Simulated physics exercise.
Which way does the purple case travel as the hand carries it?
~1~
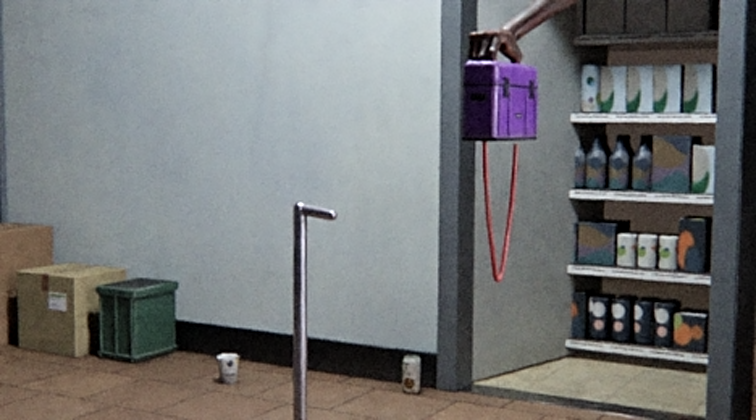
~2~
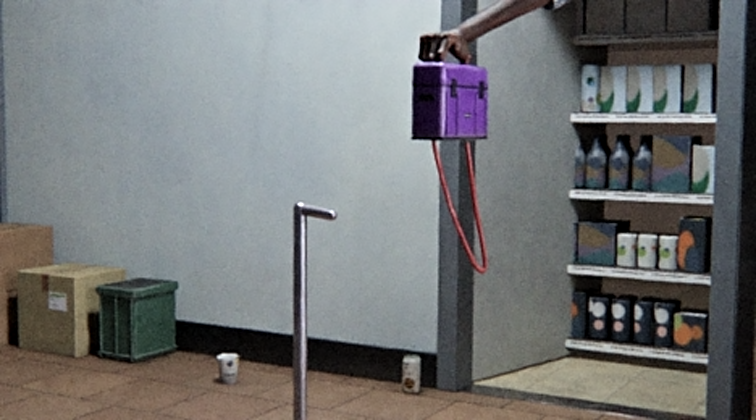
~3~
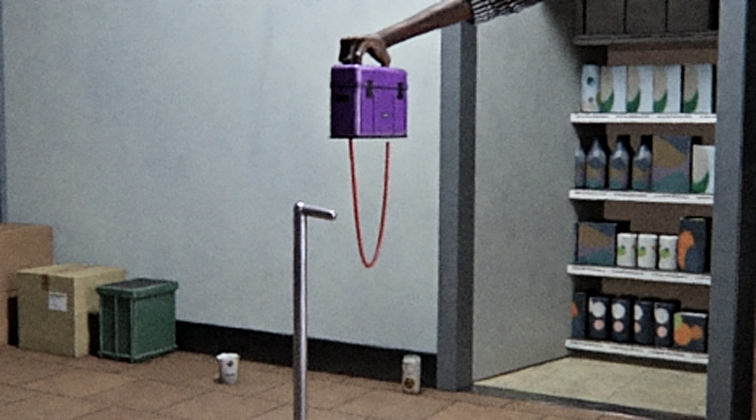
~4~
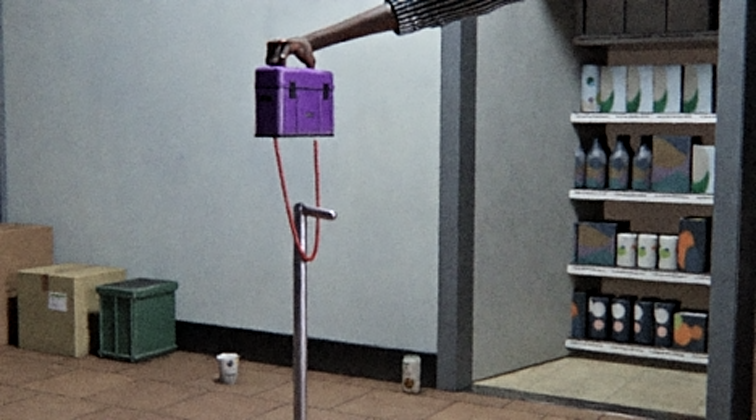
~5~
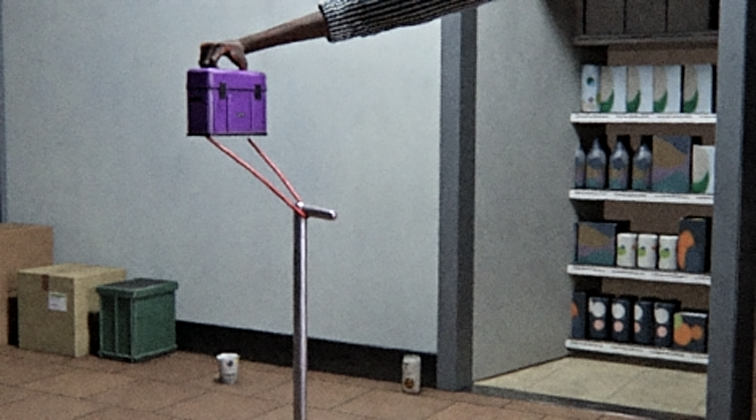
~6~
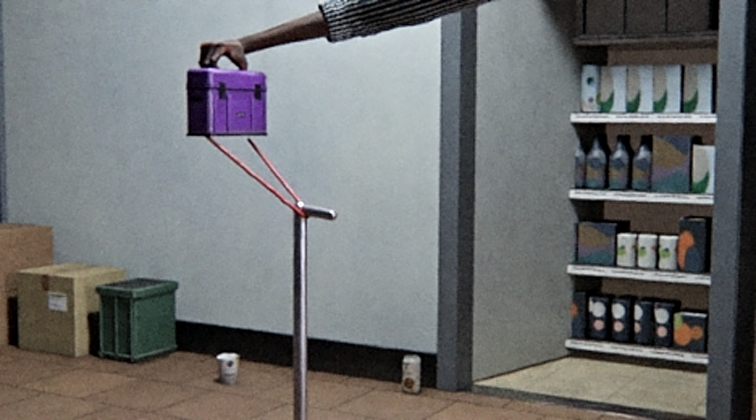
The purple case moves to the left, going from beside the shelves to just past the metal post.
